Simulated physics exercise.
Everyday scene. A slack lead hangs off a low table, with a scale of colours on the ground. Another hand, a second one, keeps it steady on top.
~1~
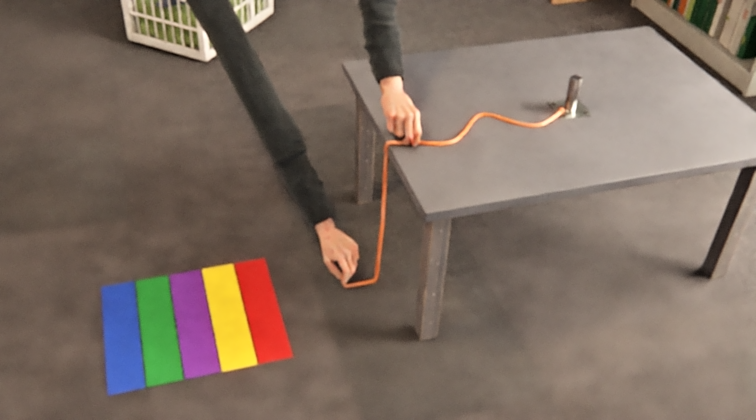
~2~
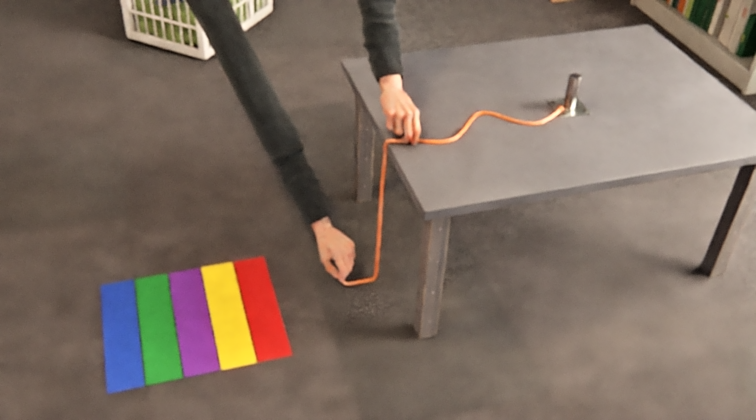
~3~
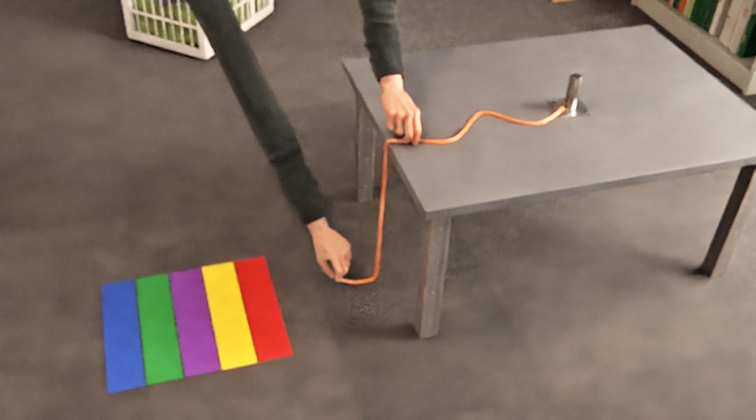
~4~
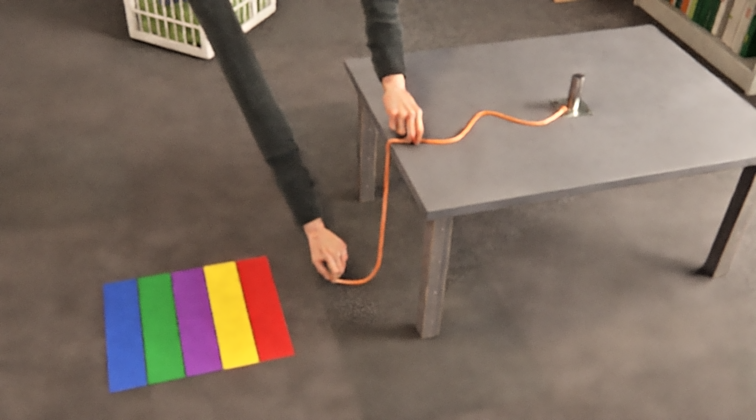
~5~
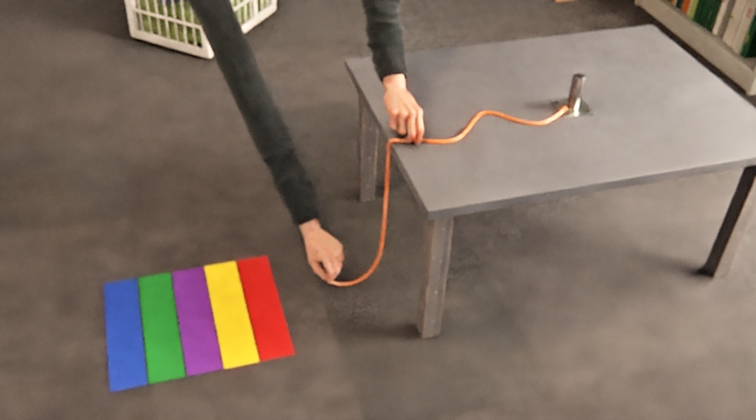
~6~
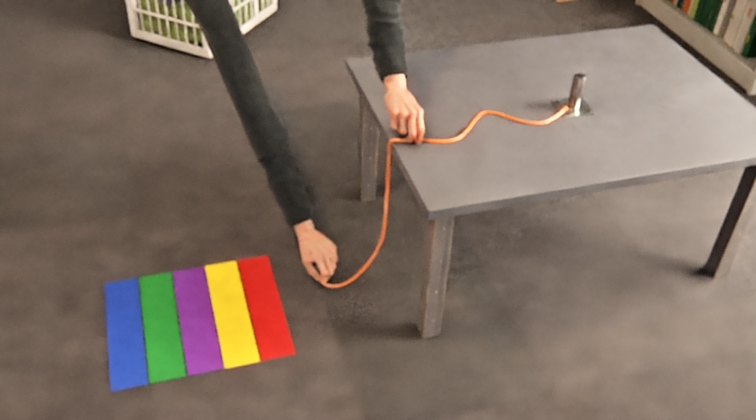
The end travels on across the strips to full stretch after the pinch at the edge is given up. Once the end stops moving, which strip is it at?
It is at the purple strip.
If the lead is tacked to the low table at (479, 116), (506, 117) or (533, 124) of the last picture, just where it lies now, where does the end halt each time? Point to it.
Roughly (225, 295), (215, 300) and (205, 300), in that order.
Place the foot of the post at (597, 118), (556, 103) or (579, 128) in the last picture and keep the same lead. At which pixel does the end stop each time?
Per try, approx.: (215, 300); (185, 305); (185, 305).
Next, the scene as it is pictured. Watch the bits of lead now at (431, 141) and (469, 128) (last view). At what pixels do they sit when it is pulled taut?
One finishes at (395, 140) and the other at (444, 130).
Soon after, end near (264, 290); over red.
After that, end near (222, 298); over yellow.
At the stop, end near (198, 302); over purple. It halts on the purple strip.
